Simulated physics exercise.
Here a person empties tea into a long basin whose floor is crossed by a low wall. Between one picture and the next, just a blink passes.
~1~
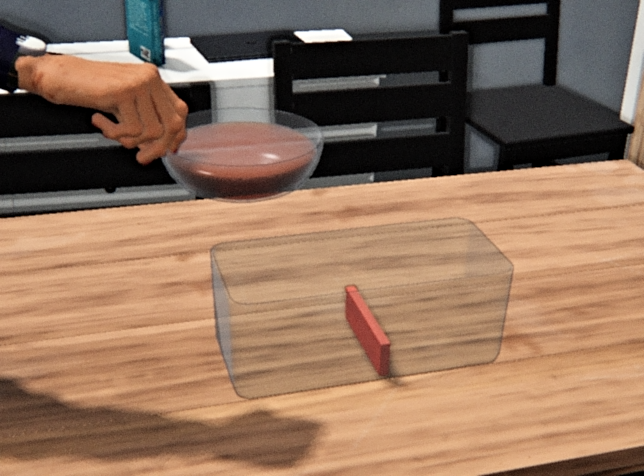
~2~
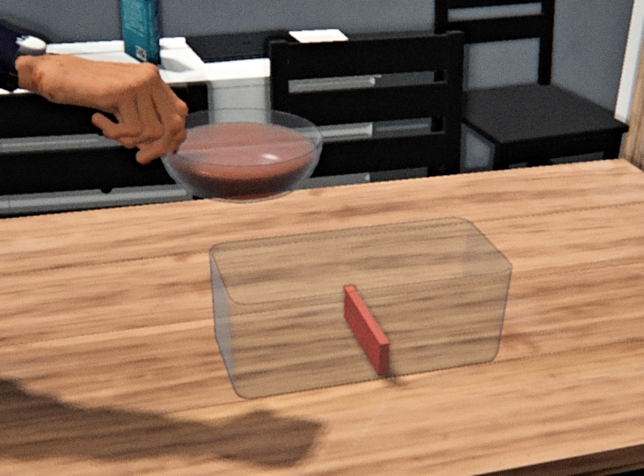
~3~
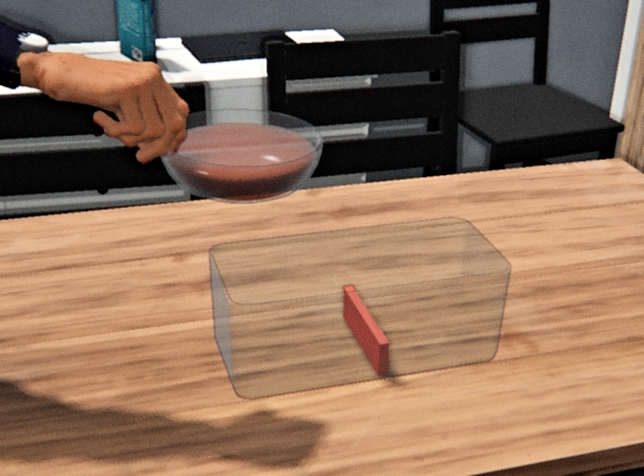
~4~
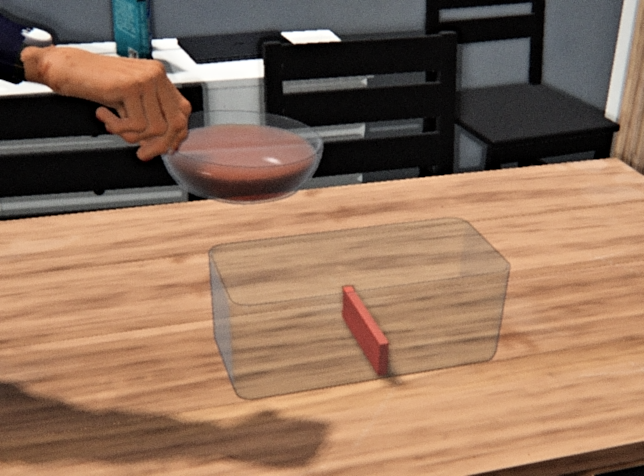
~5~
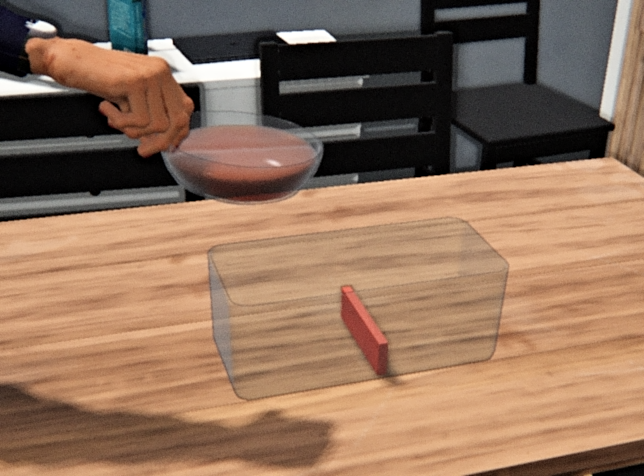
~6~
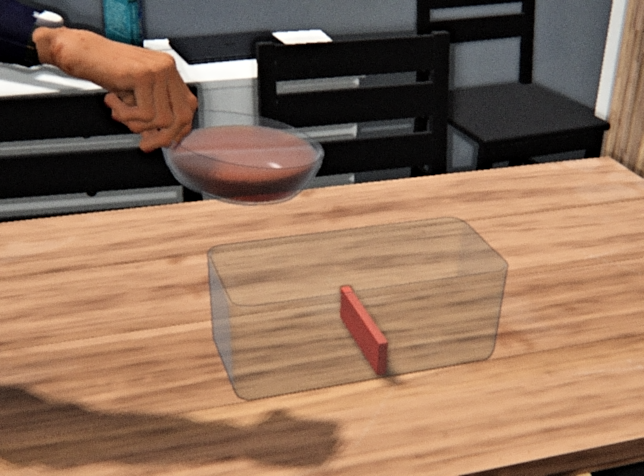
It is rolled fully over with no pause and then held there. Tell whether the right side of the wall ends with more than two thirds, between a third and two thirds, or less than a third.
Sits mid-range.
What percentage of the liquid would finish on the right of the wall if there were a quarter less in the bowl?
About 30 percent.
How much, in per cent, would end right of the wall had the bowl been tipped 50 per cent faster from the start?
Roughly 40 in a hundred.
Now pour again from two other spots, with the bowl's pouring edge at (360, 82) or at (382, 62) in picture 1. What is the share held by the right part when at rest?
It comes to 80 % the first time and 90 % the second.
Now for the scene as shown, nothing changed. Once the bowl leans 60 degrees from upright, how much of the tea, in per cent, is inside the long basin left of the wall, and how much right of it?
Roughly 10 per cent on the left, roughly 20 per cent on the right.
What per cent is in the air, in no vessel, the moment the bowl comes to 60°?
Near 35 parts in a hundred.
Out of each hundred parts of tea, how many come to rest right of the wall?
Roughly 50 per cent.
A moment on, the bowl is tipped part way and 35 per cent is still to pour, 10 is left of the wall and 18 right of it.
Next, the bowl is tipped on its side and 1 per cent is still to pour, 47 is left of the wall and 48 right of it.
Then the bowl is tipped right over and 0 per cent is still to pour, 51 is left of the wall and 48 right of it.
Later the bowl is tipped right over and 0 per cent is still to pour, 51 is left of the wall and 48 right of it.
In the end 51 per cent lies left of the wall, 48 right of it and 0 outside.
